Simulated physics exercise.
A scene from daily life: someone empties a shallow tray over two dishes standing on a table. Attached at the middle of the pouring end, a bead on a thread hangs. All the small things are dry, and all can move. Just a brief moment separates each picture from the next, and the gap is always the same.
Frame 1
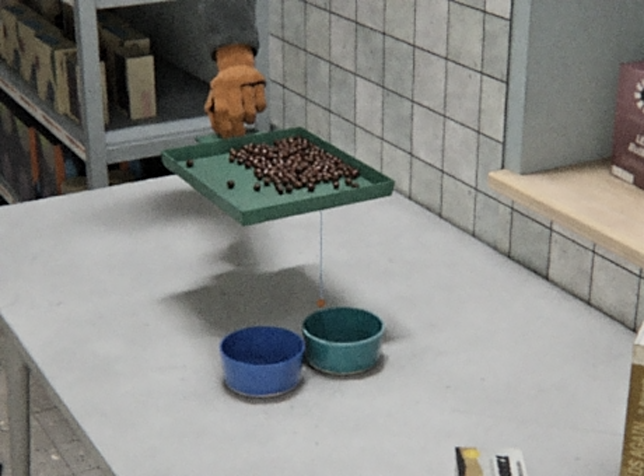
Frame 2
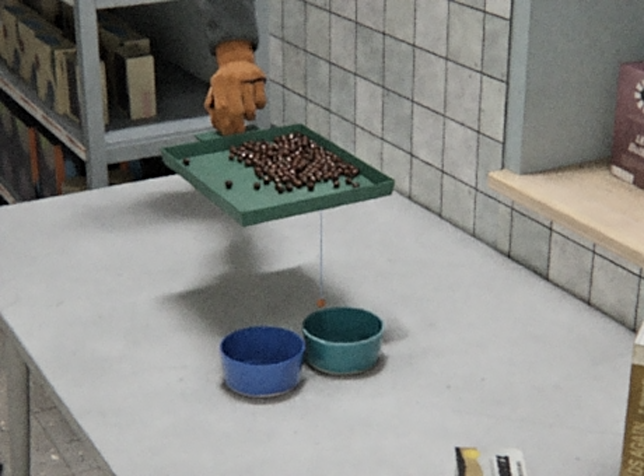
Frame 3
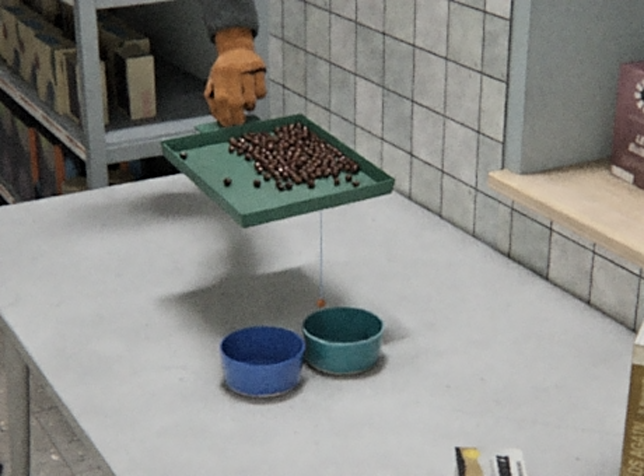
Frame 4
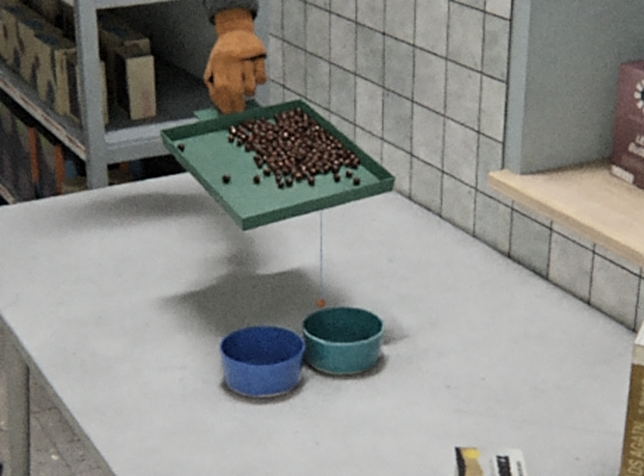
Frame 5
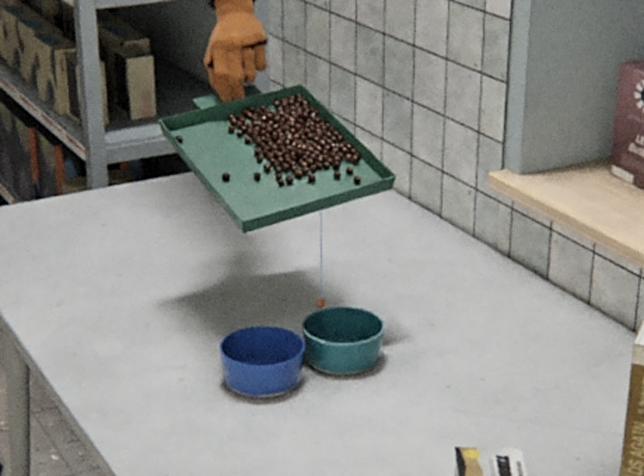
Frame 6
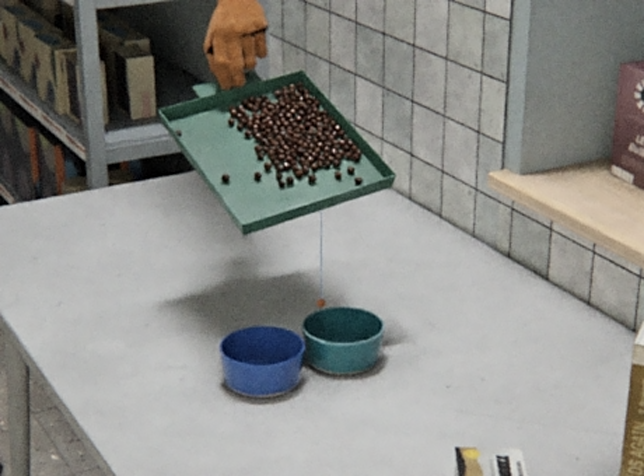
A gloved hand tilts a green tray of dark brown chocolate balls above a pale grey table, seen from slightly above by a still camera in a room with shelving and a tiled wall. Below sit a blue dish at left and a teal dish at right, a small bead hanging on a thread above them. The hand raises the tray's far side, the near edge dips slightly leftward, and the balls shift a little.
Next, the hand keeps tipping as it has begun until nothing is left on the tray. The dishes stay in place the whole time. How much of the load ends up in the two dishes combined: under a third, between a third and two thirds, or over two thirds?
Over two thirds.
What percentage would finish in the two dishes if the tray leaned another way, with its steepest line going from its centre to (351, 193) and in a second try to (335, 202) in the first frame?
Close to 0 percent first and close to 20 percent second.
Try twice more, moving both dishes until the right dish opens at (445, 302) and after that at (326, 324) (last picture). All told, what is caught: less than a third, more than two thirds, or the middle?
In turn: Under a third; above two thirds.
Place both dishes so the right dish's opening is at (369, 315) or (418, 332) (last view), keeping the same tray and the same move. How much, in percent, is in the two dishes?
It would be roughly 60 per cent, followed by roughly 10 per cent.
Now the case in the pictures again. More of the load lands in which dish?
The one you want is the left-placed one.
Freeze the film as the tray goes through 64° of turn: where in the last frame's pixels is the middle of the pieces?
Around (278, 213).
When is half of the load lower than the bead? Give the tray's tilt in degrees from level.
The tilt is near 105° by then.
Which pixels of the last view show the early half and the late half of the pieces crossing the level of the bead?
Starting near (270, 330), moving on to near (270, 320).
Soon after the last picture, tray tipped steeply; most on the tray; a stray few in the left dish; a stray few outside both; about a quarter in the air.
A little later, tray tipped past a quarter turn; about a third on the tray; about a third in the left dish; a small part in the right dish; a small part outside both; about a quarter in the air.
Later still, tray tipped past a quarter turn; most in the left dish; a small part in the right dish; a small part outside both.
At rest, tray tipped past a quarter turn; most in the left dish; a small part in the right dish; a small part outside both.
